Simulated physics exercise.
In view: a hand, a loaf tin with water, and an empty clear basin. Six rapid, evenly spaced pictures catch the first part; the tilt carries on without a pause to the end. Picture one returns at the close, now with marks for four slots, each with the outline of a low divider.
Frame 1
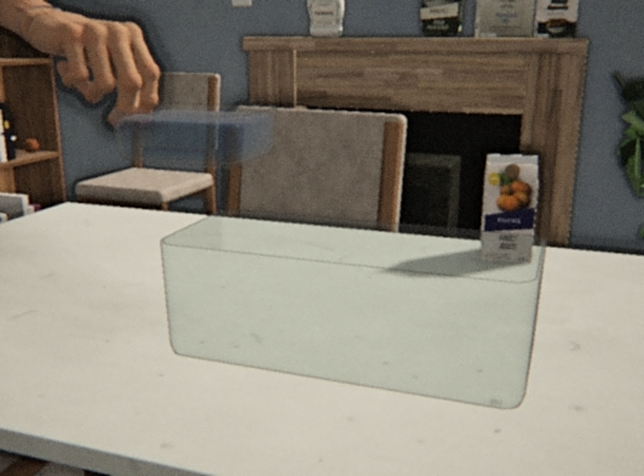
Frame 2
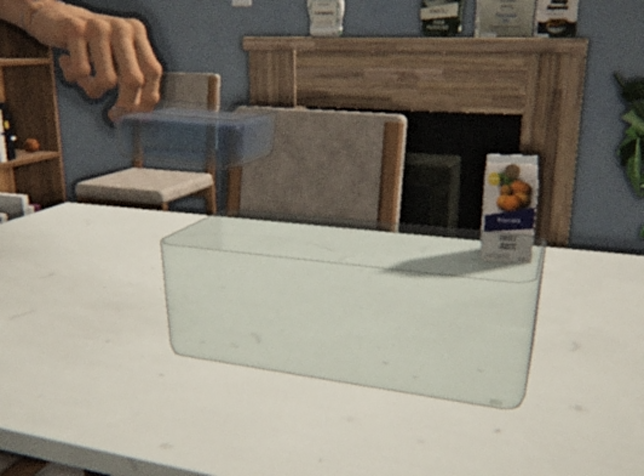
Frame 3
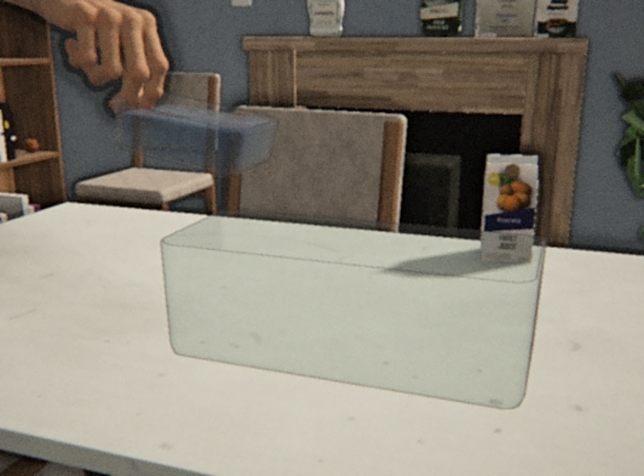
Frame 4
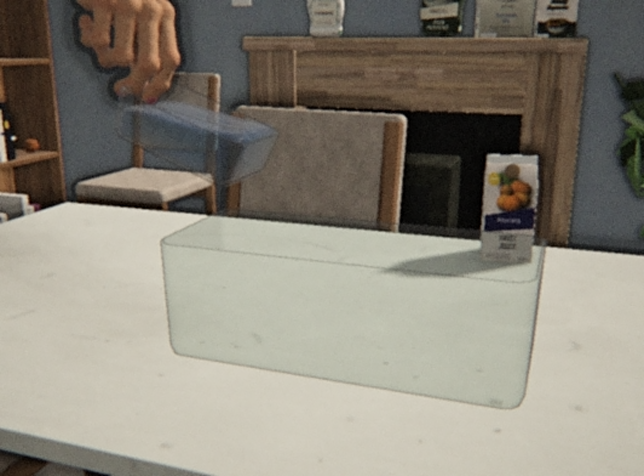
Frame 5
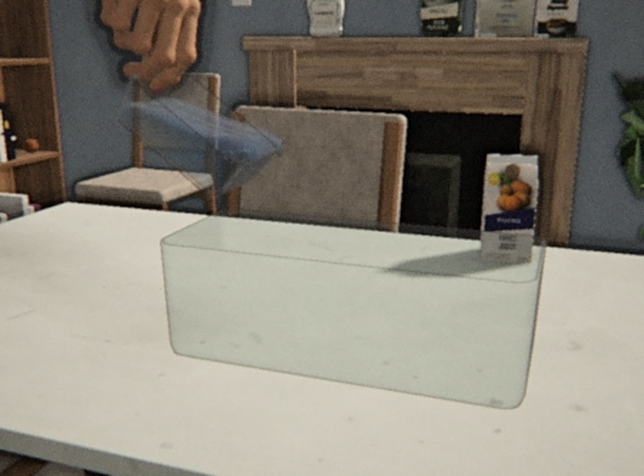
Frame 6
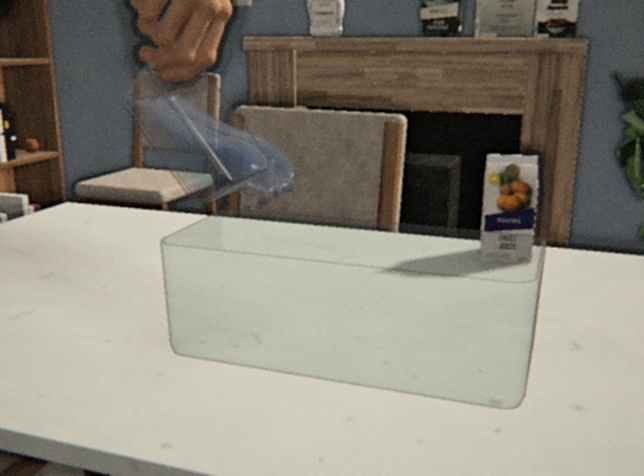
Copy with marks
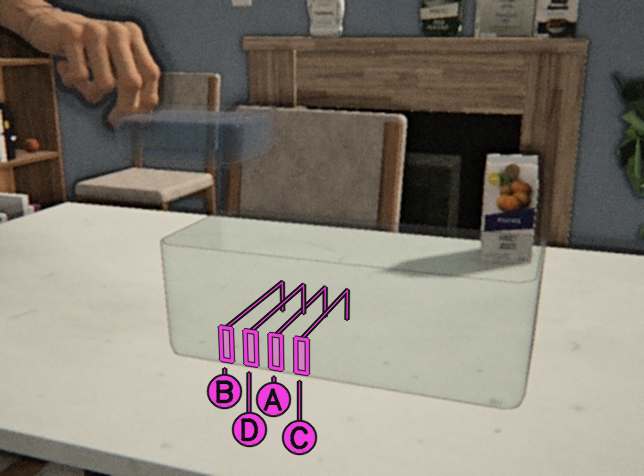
A hand at the upper left tilts a clear, blue-tinted container of water above a white tabletop, seen from a fixed, slightly raised view in a room with a wooden fireplace. A large, empty clear basin sits in the centre, with a fruit-printed carton behind its right end and pale chairs beyond. The hand shifts right as the container tips steeply rightward, and water begins slipping over its lip.
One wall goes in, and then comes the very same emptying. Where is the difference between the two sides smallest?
Take A.
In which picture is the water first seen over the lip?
Picture 4.
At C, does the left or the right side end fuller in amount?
The left side.
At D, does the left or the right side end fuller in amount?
The right side.
On the marked copy, A at (273, 377); B at (224, 369); C at (299, 381); D at (249, 373).
If A is chosen, about 47 % ends left of the wall and 51 % right of it.
If B is chosen, about 16 % ends left of the wall and 81 % right of it; 3 % is lost outside.
If C is chosen, about 78 % ends left of the wall and 18 % right of it; 4 % is lost outside.
If D is chosen, about 21 % ends left of the wall and 78 % right of it.
